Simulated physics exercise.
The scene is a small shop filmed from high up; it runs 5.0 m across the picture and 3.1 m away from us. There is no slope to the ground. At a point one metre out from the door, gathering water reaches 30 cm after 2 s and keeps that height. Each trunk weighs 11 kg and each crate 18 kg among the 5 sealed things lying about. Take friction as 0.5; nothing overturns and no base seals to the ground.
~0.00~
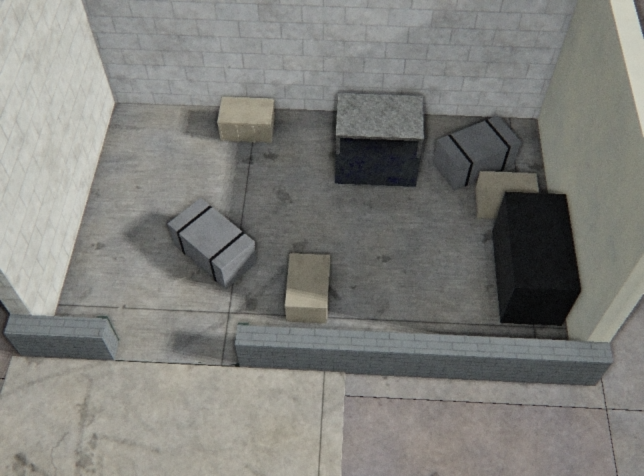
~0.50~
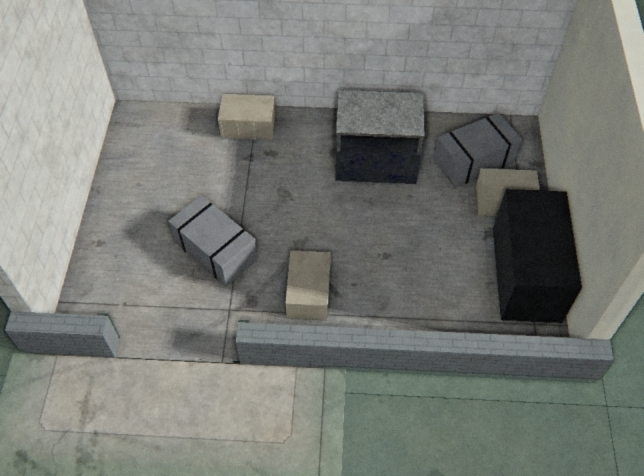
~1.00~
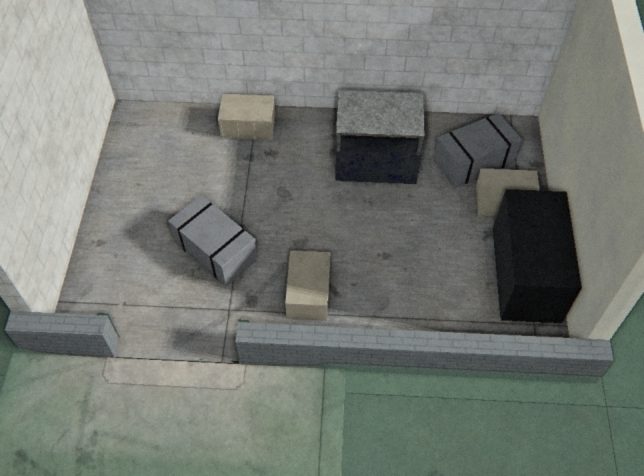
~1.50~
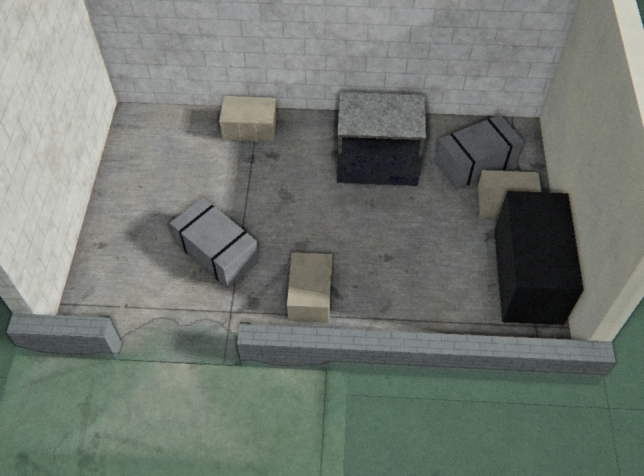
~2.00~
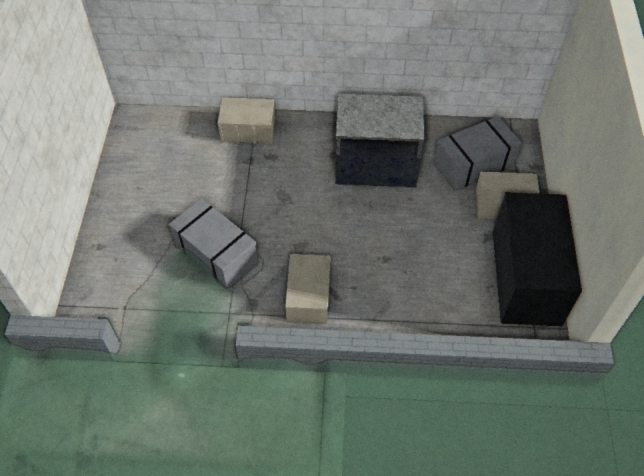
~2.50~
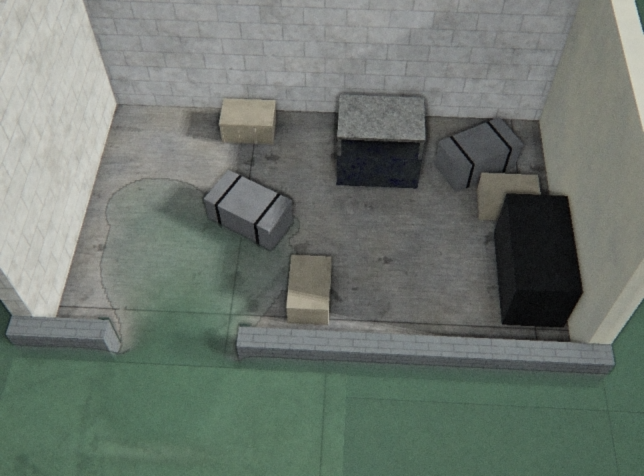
In the video, green water spreads across the ground outside a small walled room seen from above, then enters through the doorway gap. As it spreads over the floor, a strapped gray trunk shifts right; the other objects stay put.
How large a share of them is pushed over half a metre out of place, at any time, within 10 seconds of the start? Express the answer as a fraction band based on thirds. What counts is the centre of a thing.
The band is one third to two thirds.
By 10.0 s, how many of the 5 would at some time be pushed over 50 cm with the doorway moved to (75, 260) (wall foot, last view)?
You'd get 5 in that case.
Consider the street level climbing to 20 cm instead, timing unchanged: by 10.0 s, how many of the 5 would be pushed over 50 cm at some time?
With that change, 1 of them.
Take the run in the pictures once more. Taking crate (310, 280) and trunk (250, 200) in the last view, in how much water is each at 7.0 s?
About 3 and 21 cm.
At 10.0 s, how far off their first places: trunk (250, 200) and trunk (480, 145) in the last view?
200 cm, 40 cm.
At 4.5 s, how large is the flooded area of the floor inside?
Some 10.5 m2 of it.
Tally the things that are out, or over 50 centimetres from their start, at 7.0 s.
I make it 1 by then.
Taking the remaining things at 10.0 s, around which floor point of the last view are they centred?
The centre is close to (350, 175).
After 3.5 s 1 of 5 are over 50 cm from their spots; 1 afloat.
After 4.5 s 1 of 5 are over 50 cm from their spots; 2 afloat.
After 7.0 s 1 of 5 are over 50 cm from their spots; 4 afloat.
After 10.0 s 2 of 5 are over 50 cm from their spots, and 2 have been at some point; 4 afloat.
